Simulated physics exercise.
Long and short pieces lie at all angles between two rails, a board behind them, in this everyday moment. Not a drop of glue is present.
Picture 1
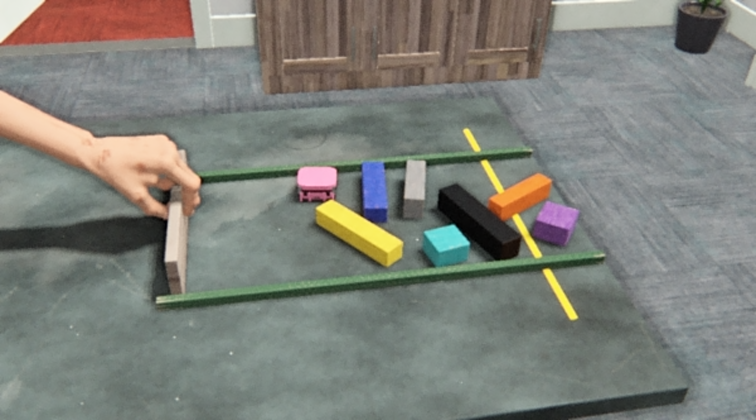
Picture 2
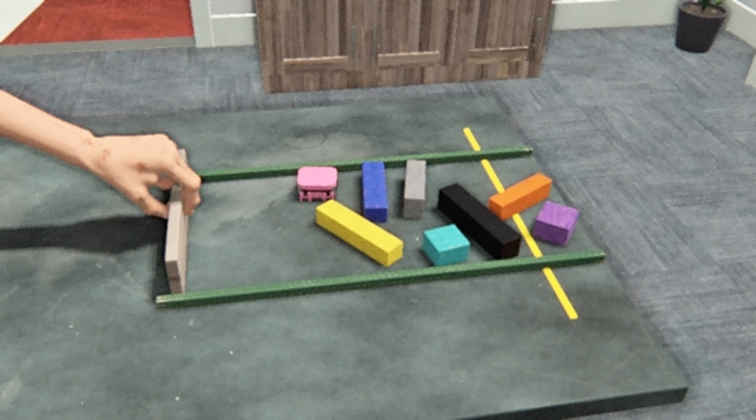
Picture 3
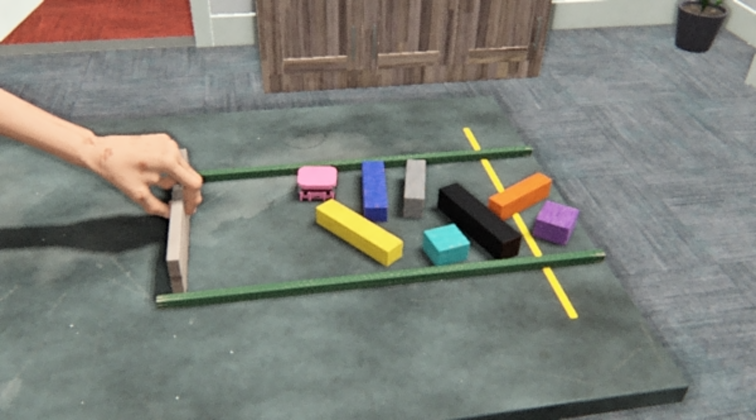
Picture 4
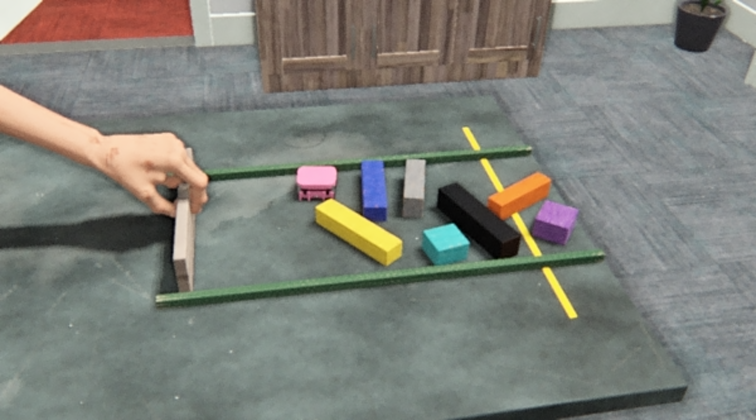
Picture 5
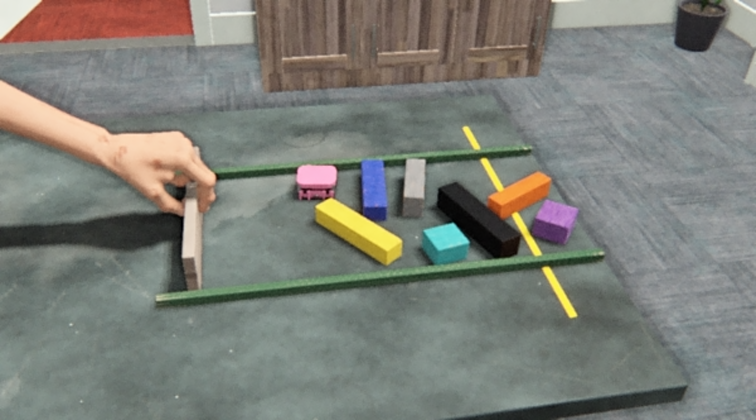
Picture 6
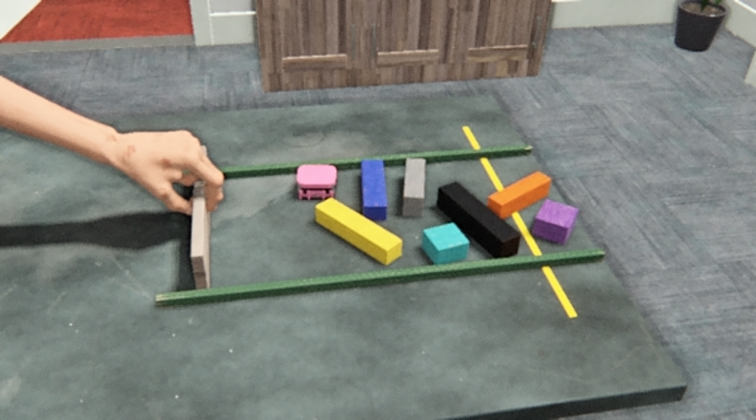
A hand reaches in from the left over a dark tabletop, seen from above at an angle, with a wooden cabinet and grey carpet behind. It grips an upright board between two green rails, with pink, blue, grey, yellow, turquoise and black pieces to the right, and orange and purple ones near a yellow tape line. The hand slides the board slightly rightward while the pieces and camera stay still.
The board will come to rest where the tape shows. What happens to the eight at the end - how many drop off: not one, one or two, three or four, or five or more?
The board is going to sweep off three, or four.
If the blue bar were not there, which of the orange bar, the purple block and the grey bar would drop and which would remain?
I'd say the orange bar ends up down, the purple block ends up down, and the grey bar stays where it is.
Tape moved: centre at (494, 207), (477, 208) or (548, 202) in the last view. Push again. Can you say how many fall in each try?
In order, the counts are 2, 2 and 6.
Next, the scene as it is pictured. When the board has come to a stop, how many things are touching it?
It's 2.
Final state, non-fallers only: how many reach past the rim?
The total here is 1.
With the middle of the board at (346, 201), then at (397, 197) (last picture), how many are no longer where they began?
The first number is 3, the next one 7.
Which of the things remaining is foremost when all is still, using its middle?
It's the blue bar.
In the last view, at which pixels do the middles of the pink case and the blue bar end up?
Roughly at (509, 166) and at (544, 179), in that order.
A little later, none off yet; purple block at rest near (555, 222); orange bar at rest near (519, 196); black stick at rest near (477, 219).
Next, none off yet; purple block at rest near (555, 222); orange bar shifted a little near (540, 195); black stick shifted a little near (506, 220).
When it is over, the number that fall off is three or four; down, grey bar, black stick, orange bar and purple block.
